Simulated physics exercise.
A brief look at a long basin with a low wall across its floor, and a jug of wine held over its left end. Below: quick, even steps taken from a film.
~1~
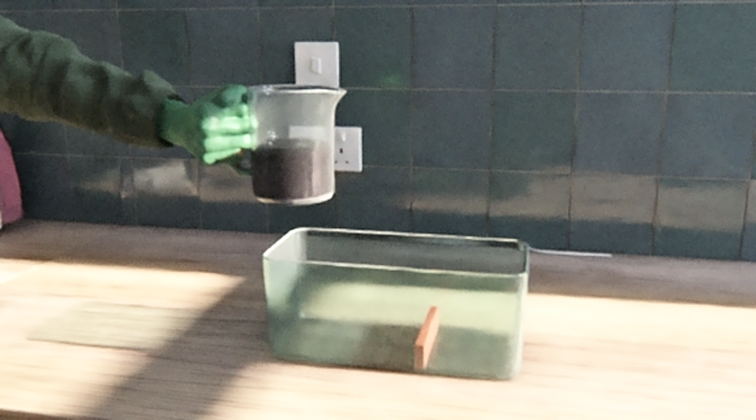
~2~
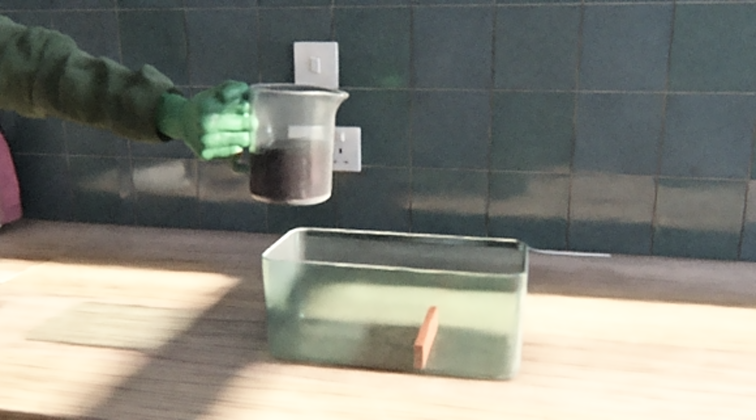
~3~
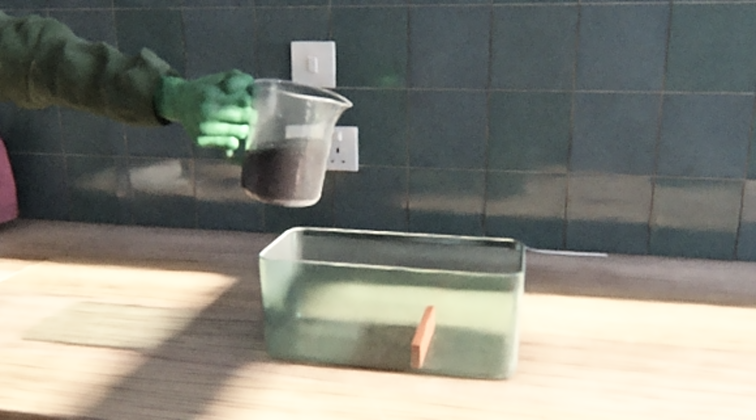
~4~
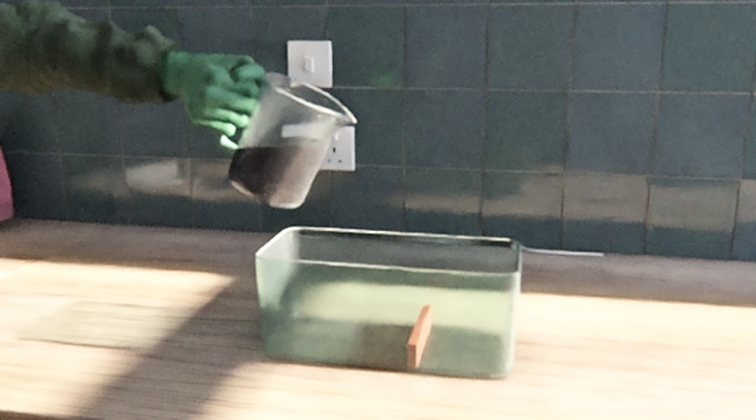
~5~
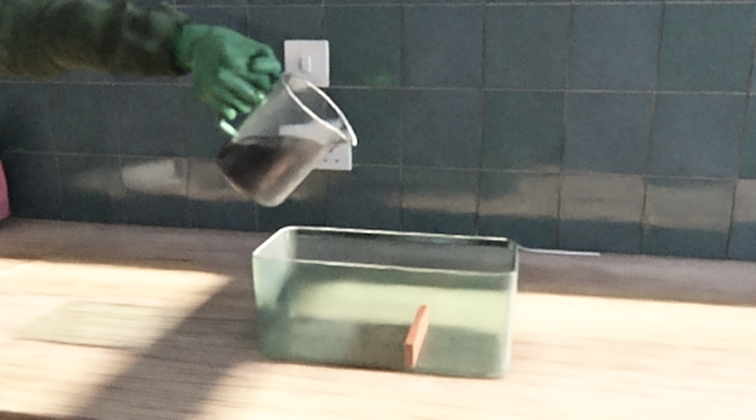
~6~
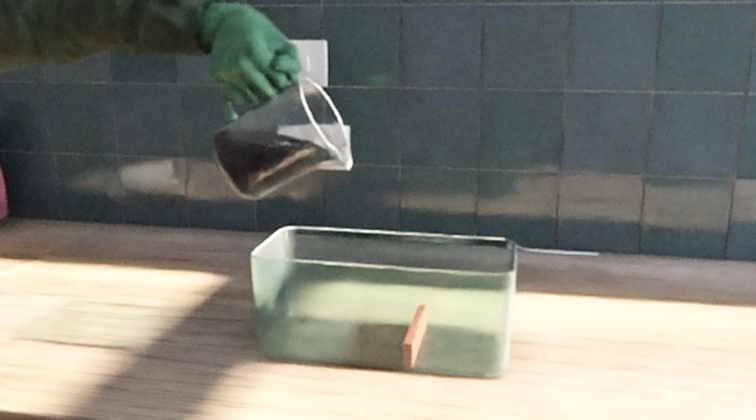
A green-gloved hand holding a glass jug of dark liquid above a long clear basin, steadily tilting it to the right.
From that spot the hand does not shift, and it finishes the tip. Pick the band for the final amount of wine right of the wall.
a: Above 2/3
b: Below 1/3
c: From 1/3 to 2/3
b.
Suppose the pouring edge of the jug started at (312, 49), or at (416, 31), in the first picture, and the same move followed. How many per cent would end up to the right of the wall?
About 20 per cent, then about 70 per cent.
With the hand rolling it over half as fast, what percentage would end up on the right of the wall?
Roughly 10 percent.
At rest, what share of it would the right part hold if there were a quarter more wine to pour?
About 10 in a hundred.
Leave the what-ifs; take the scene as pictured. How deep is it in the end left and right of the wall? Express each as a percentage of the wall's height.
60 % left, 10 % right.
A moment on, the jug is tipped right over and 62 per cent is still to pour, 13 is left of the wall and 0 right of it.
Next, the jug is tipped right over and 18 per cent is still to pour, 67 is left of the wall and 1 right of it.
Then the jug is tipped right over and 3 per cent is still to pour, 81 is left of the wall and 6 right of it.
Later the jug is tipped right over and 0 per cent is still to pour, 87 is left of the wall and 8 right of it.
Finally, 87 per cent lies left of the wall, 9 right of it and 4 outside.
